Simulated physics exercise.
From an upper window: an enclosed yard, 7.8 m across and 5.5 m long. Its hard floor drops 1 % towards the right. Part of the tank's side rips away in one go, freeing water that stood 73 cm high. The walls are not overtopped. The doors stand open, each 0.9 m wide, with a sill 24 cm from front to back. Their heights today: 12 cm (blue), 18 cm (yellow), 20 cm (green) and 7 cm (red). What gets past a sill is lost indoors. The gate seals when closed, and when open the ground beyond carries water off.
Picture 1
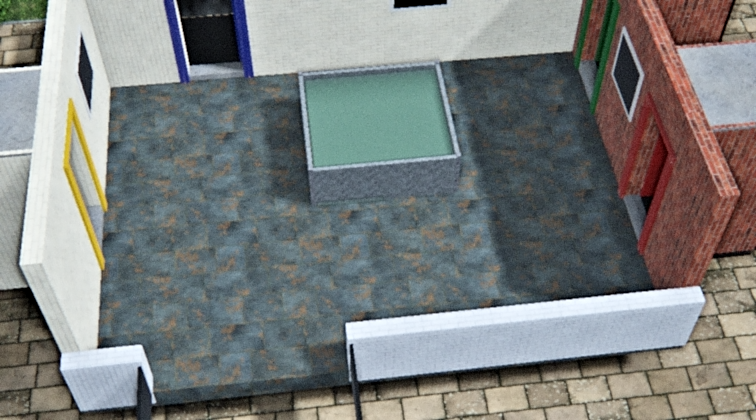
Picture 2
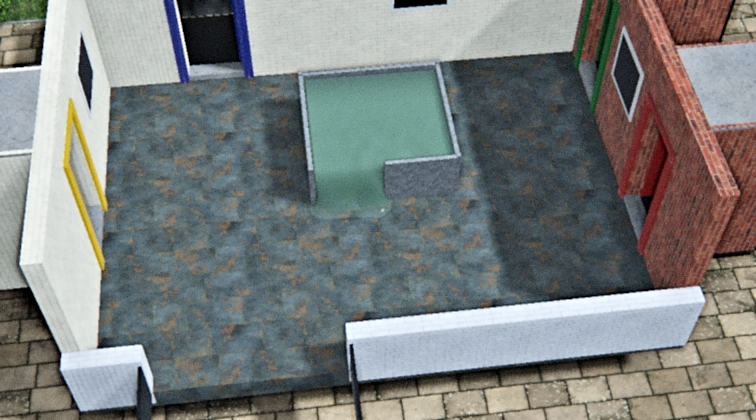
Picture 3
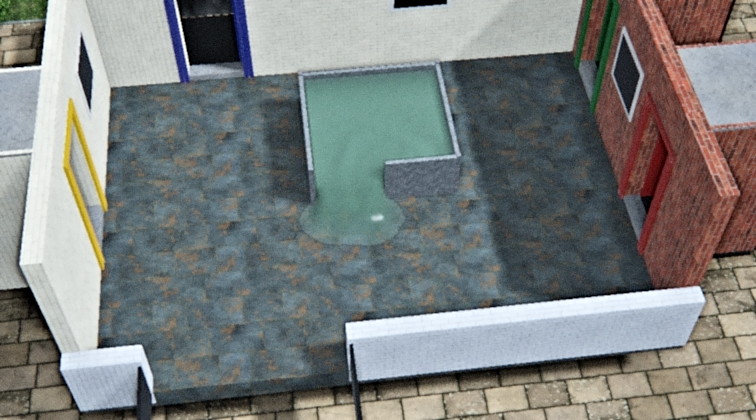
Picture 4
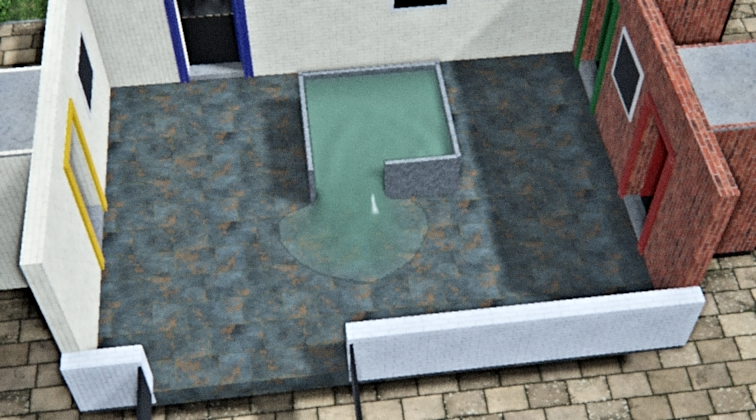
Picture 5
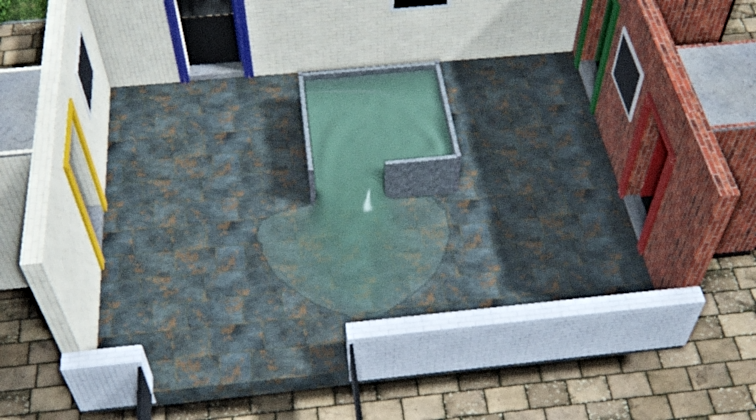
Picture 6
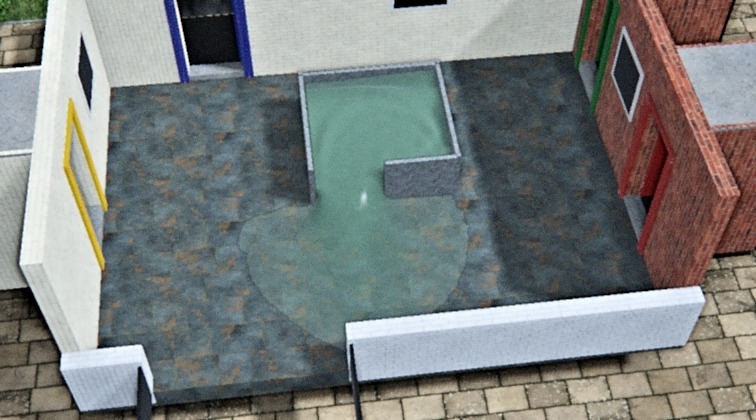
In a walled yard, part of a tank's front opens and water spreads across the floor.
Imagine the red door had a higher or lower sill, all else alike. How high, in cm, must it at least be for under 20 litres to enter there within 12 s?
Close to 7.5 cm is just enough.
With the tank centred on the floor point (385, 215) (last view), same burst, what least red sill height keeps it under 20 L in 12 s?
About 9.5 cm.
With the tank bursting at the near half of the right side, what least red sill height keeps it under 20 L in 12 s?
Then roughly 23 cm.
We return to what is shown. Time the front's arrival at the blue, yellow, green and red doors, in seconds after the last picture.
Blue 9.0 s, yellow 3.4 s, green 3.6 s, red 2.2 s.
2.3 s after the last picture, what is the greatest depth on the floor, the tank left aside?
About 25 cm.
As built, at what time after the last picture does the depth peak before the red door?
At about 2.8 s.
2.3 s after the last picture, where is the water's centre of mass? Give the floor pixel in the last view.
At about (392, 211).
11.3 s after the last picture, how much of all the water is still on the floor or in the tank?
About 56 per cent.
Then, 0.7 s after the last picture water covers 25 % of the floor, deepest (40 cm) near (347, 208); it has not reached the red door.
Then, 2.3 s after the last picture water covers 40 % of the floor, deepest (25 cm) near (663, 323); 4 cm at the red door, 0 litres in over its 7 cm sill.
Then, 11.3 s after the last picture water covers 75 % of the floor, deepest (10 cm) near (578, 77); 6 cm at the red door, 25 litres in over its 7 cm sill.
At the red door as built, the water peaked near 11 cm, 2.9 s after the last picture.
With a sill of 7 cm, 25 litres would have come in within the 12 s; with 9.5 cm, 6 litres. So under 20 litres takes about 7.5 cm.
